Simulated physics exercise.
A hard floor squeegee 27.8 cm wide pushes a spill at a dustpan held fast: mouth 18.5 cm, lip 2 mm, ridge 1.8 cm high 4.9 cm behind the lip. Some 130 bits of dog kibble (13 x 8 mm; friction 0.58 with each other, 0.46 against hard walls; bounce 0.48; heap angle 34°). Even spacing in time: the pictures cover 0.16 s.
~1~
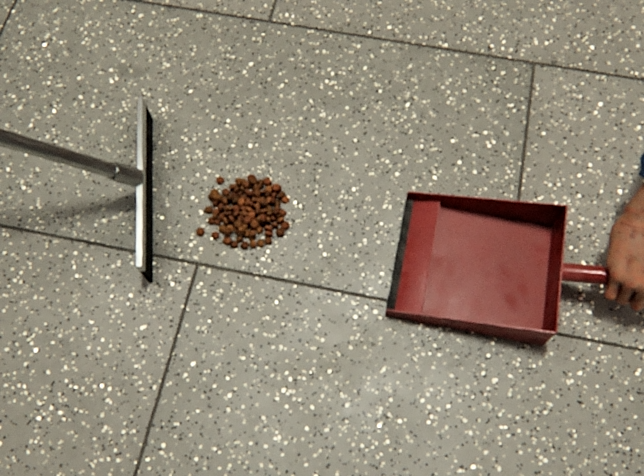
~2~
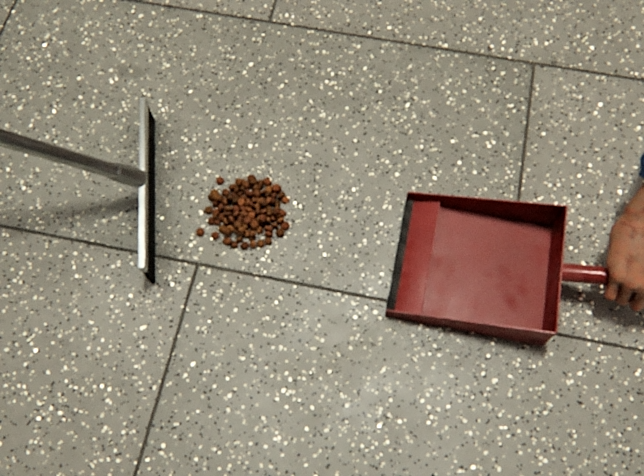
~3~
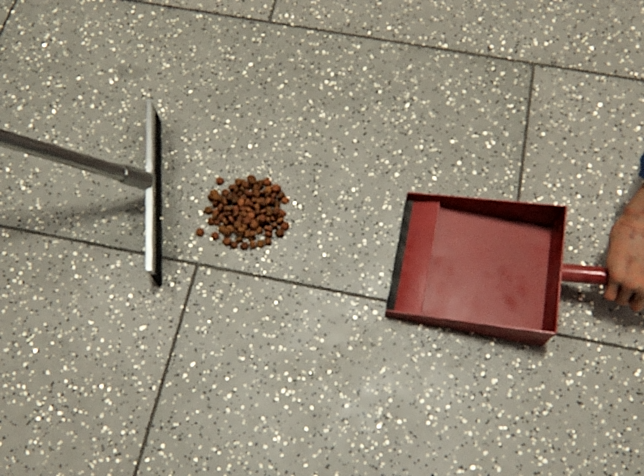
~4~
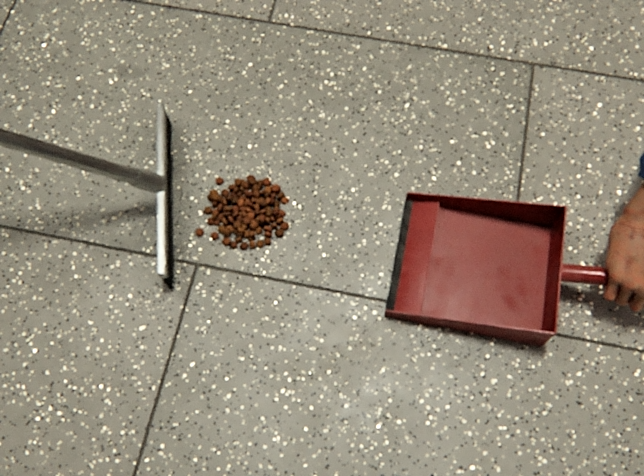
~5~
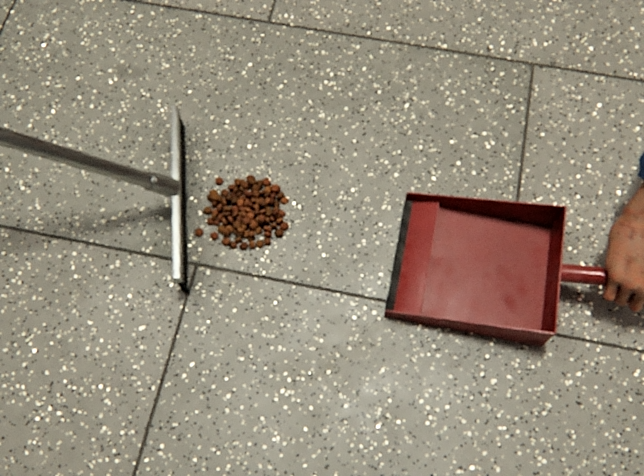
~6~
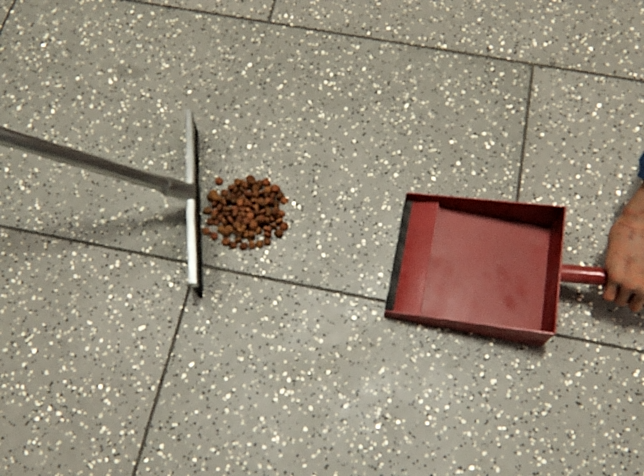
On a speckled grey floor, a squeegee slides right up to a pile of brown kibble.
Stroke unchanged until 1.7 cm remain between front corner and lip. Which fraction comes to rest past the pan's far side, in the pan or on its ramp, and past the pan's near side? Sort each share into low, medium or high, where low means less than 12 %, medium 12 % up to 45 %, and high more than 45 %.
Shares - far side: Medium, pan: Low, near side: Low.
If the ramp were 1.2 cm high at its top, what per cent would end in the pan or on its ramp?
I'd guess close to 5 per cent.
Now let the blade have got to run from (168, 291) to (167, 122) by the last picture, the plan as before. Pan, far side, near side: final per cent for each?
That ends as pan 0, far 5, and near 0.
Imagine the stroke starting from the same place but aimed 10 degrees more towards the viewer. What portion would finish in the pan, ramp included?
The pan, ramp included, would get around 0 per cent.
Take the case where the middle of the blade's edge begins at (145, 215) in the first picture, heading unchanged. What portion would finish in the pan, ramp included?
Roughly 0 percent, ramp included.
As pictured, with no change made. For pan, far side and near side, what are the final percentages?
Far side 20, pan 5, near side 0.
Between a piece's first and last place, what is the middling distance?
Somewhere around 20 centimetres.
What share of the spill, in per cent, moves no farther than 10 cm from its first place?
I'd guess some 0 per cent.
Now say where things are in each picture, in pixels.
The first frame shows blade from (141, 268) to (142, 103), moved 0.0 cm, 0 of the pieces shifted so far; middle of the pieces at (250, 211); pan at (485, 272).
The second frame shows blade from (144, 268) to (144, 104), moved 0.4 cm, 0 of the pieces shifted so far; middle of the pieces at (250, 211).
The third frame shows blade from (151, 271) to (151, 106), moved 1.5 cm, 0 of the pieces shifted so far; middle of the pieces at (250, 211).
The fourth frame shows blade from (163, 274) to (162, 108), moved 3.4 cm, 0 of the pieces shifted so far; middle of the pieces at (249, 211).
The fifth frame shows blade from (178, 279) to (176, 112), moved 5.7 cm, 0 of the pieces shifted so far; middle of the pieces at (249, 211).
The sixth frame shows blade from (194, 283) to (190, 116), moved 8.1 cm, 1 of the pieces shifted so far; middle of the pieces at (249, 211); pan at (483, 273).
Then, 0.17 s after the last picture, middle of the blade 18 cm from the lip; 0 % over the lip, far side 10 %, near side 0 %.
Then, 0.29 s after the last picture, middle of the blade 9 cm from the lip; 0 % over the lip, far side 15 %, near side 0 %.
Then, 0.54 s after the last picture, middle of the blade 6 cm from the lip; 5 % over the lip, far side 20 %, near side 0 %.
In the end, far side 20 %, pan 5 %, near side 0 %, in front of the lip or behind the blade 75 %.
